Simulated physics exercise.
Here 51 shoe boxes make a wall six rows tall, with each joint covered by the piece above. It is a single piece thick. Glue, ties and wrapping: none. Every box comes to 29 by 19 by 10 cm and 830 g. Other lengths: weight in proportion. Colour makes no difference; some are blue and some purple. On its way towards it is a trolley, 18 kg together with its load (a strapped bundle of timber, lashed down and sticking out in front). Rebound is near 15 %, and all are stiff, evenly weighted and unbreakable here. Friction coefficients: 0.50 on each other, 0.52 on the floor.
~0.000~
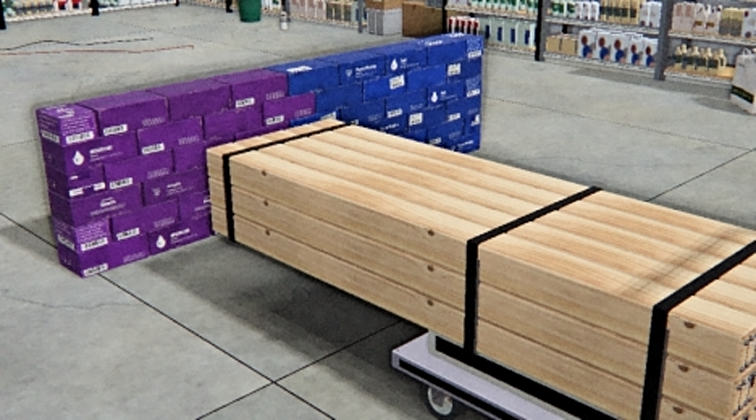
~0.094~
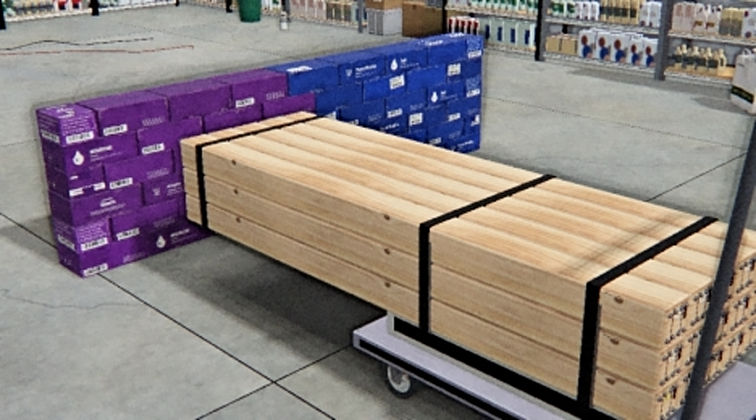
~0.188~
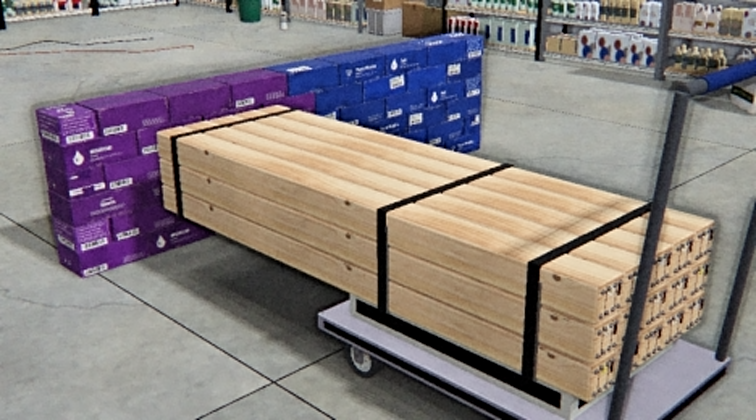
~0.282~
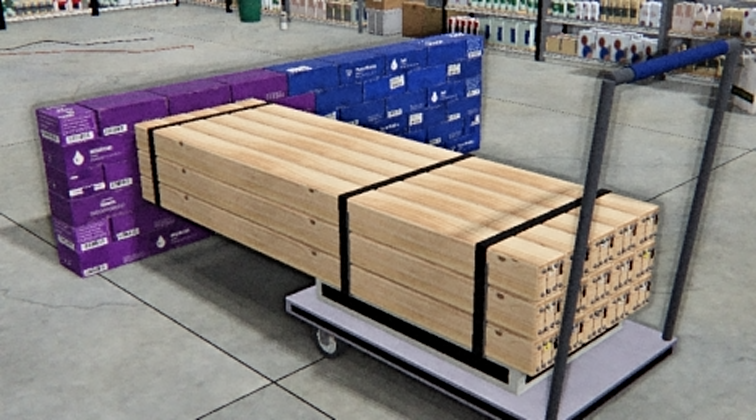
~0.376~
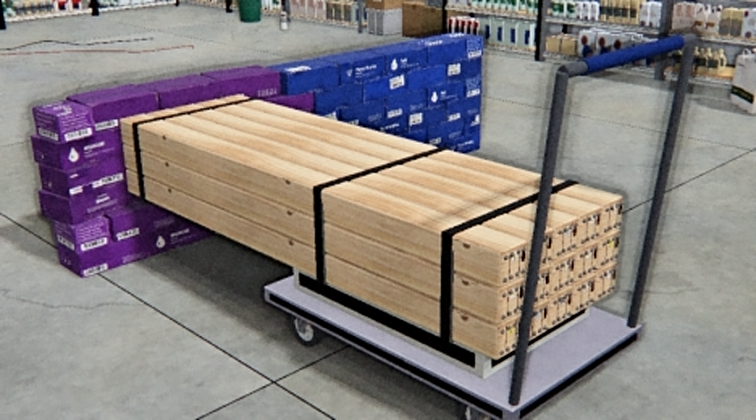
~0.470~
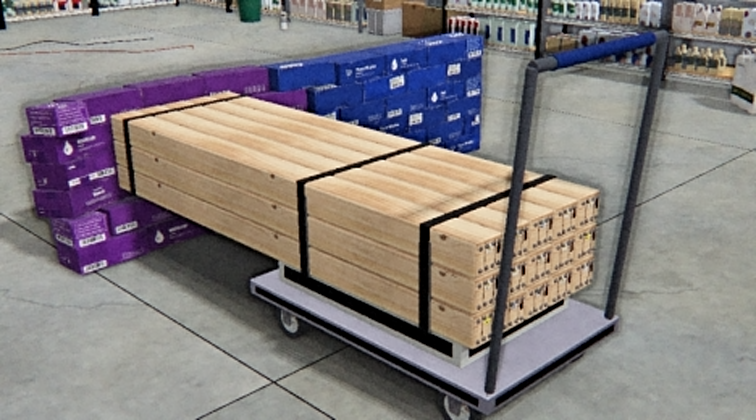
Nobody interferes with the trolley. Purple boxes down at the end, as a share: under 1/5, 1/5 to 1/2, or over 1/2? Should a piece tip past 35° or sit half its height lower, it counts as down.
Over 1/2.
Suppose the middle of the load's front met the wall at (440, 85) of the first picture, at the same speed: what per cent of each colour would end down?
Down at the end: Purple 0 percent, blue 70 percent.
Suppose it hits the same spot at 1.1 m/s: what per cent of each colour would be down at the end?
Share down, in per cent: Purple 60, blue 0.
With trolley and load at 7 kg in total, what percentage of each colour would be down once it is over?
Purple 0, blue 0 per cent.
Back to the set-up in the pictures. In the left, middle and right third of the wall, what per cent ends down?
Left 80 %, middle 30 %, right 0 %.
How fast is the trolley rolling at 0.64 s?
Speed: Close to 0.6 m/s.
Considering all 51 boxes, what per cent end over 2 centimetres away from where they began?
The share is 35 per cent.
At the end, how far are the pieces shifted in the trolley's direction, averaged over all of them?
On average the pieces end up around 25 cm further on.
By 0.64 s, load 23 cm past the wall's line, still rolling; 5 of the 24 purple boxes down (5 of 51 in all colours); top purple box tilted 28°.
By 0.94 s, load 39 cm past the wall's line, still rolling; 18 of the 24 purple boxes down (19 of 51 in all colours); top purple box on its side.
When it is over (3.6 s), load 98 cm past the wall's line, stopped; 17 of the 24 purple boxes down (18 of 51 in all colours); top purple box on its side; top blue box unmoved. That is 71 per cent. In pixels of the last frame, middles, top blue box near (350, 68).
